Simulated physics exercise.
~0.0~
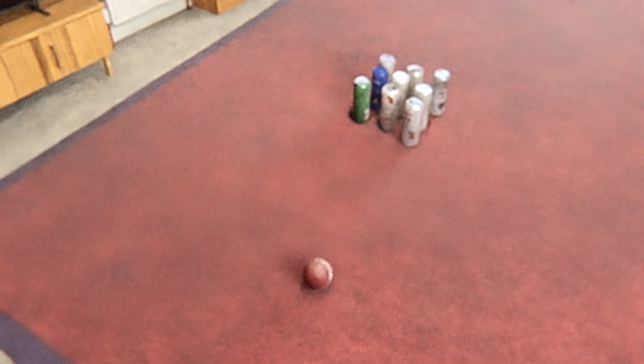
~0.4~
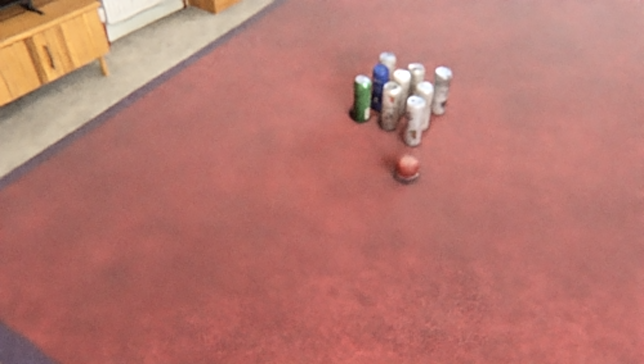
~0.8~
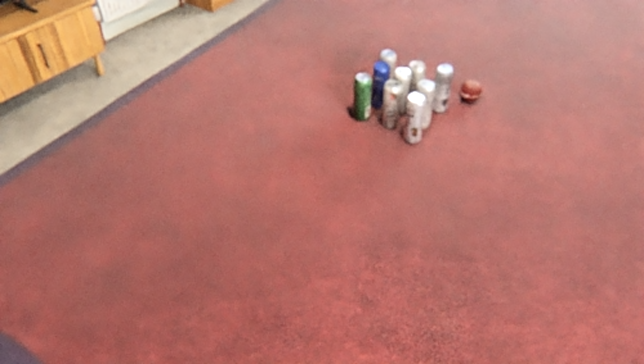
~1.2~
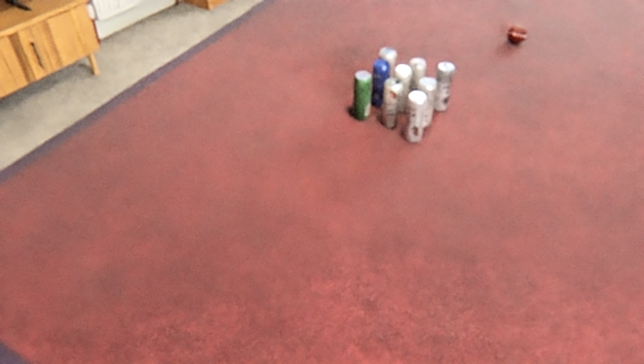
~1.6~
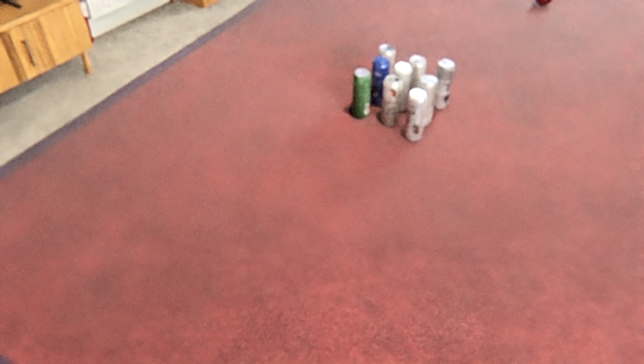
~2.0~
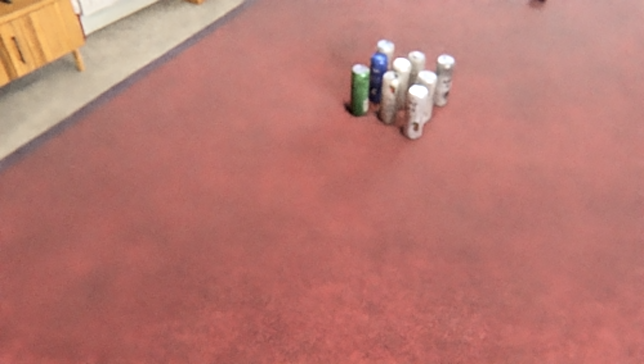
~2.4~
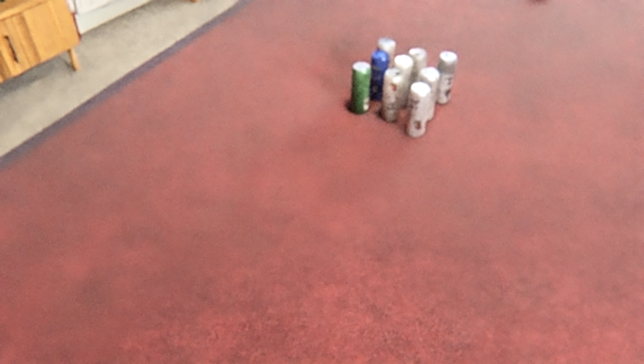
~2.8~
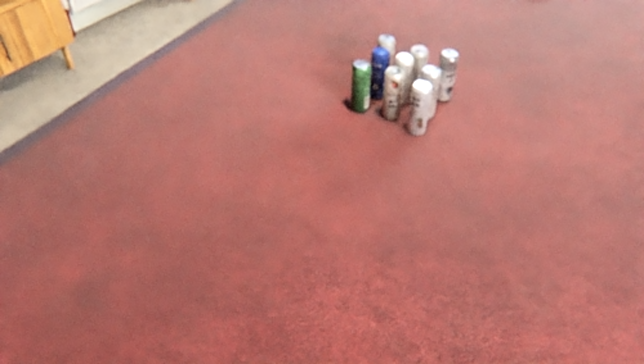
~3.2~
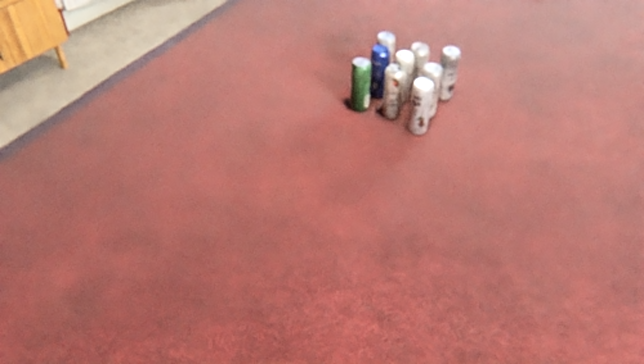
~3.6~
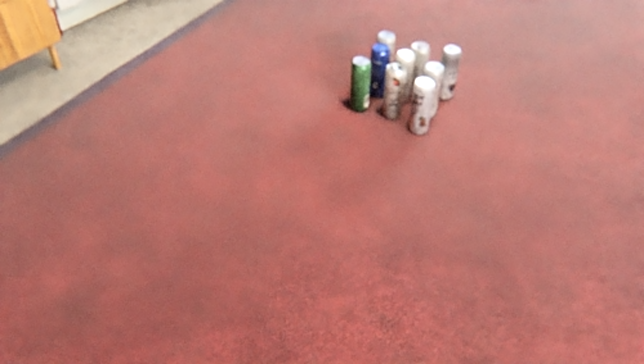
A red ball rolls across a reddish carpet toward a tight cluster of upright tubes, one green, one blue and the rest mostly silvery or white. It travels up and to the right, nearing the front tube of the group. It then goes by the right side of the cluster without knocking anything down. Still rolling, it heads toward the far end of the carpet and slips out of view at the top right. The view drifts slightly, with a wooden cabinet at the upper left, and every tube is left standing.
